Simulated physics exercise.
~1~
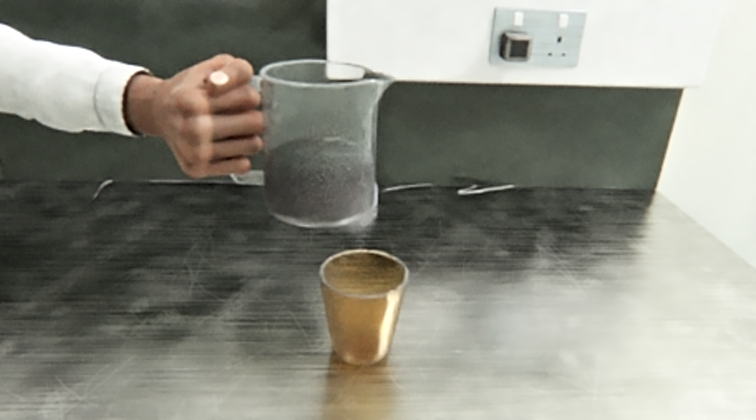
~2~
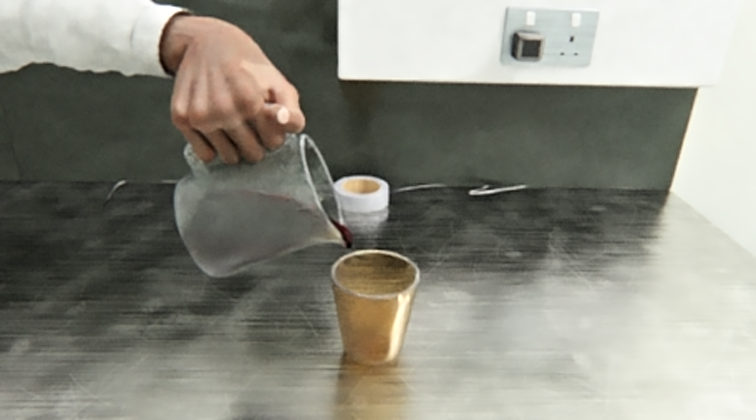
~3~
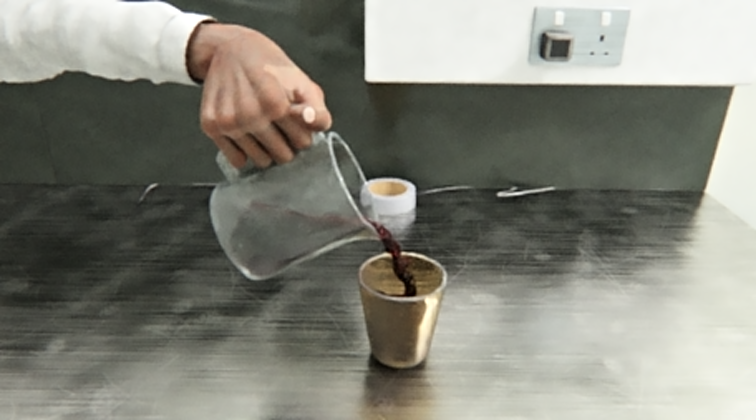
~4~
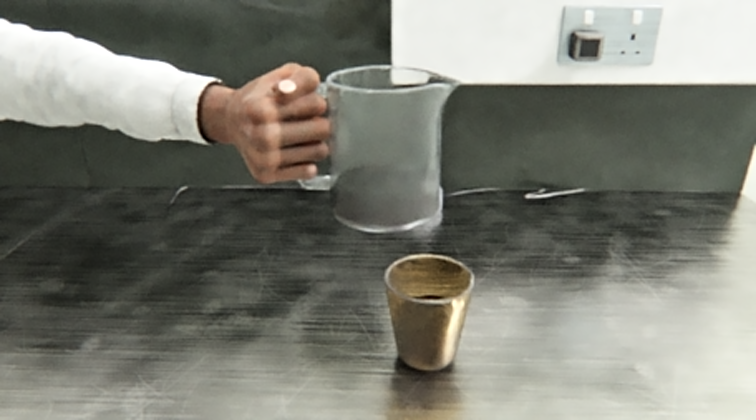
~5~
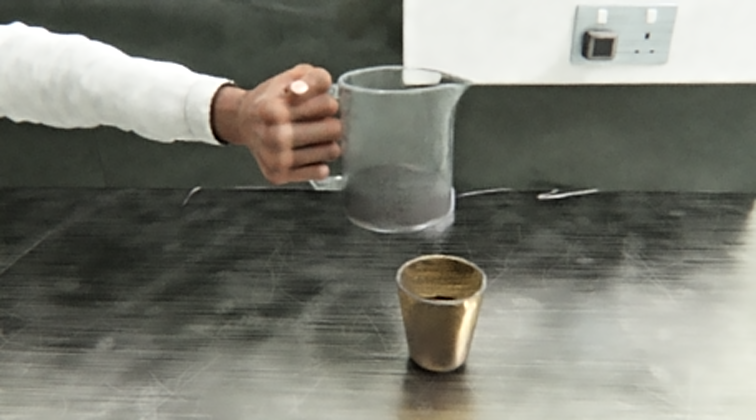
A hand in a white sleeve tipped a clear glass jug to the right and poured dark red wine into a small gold-coloured cup on a metal worktop, then brought the jug back upright, leaving some wine in both.
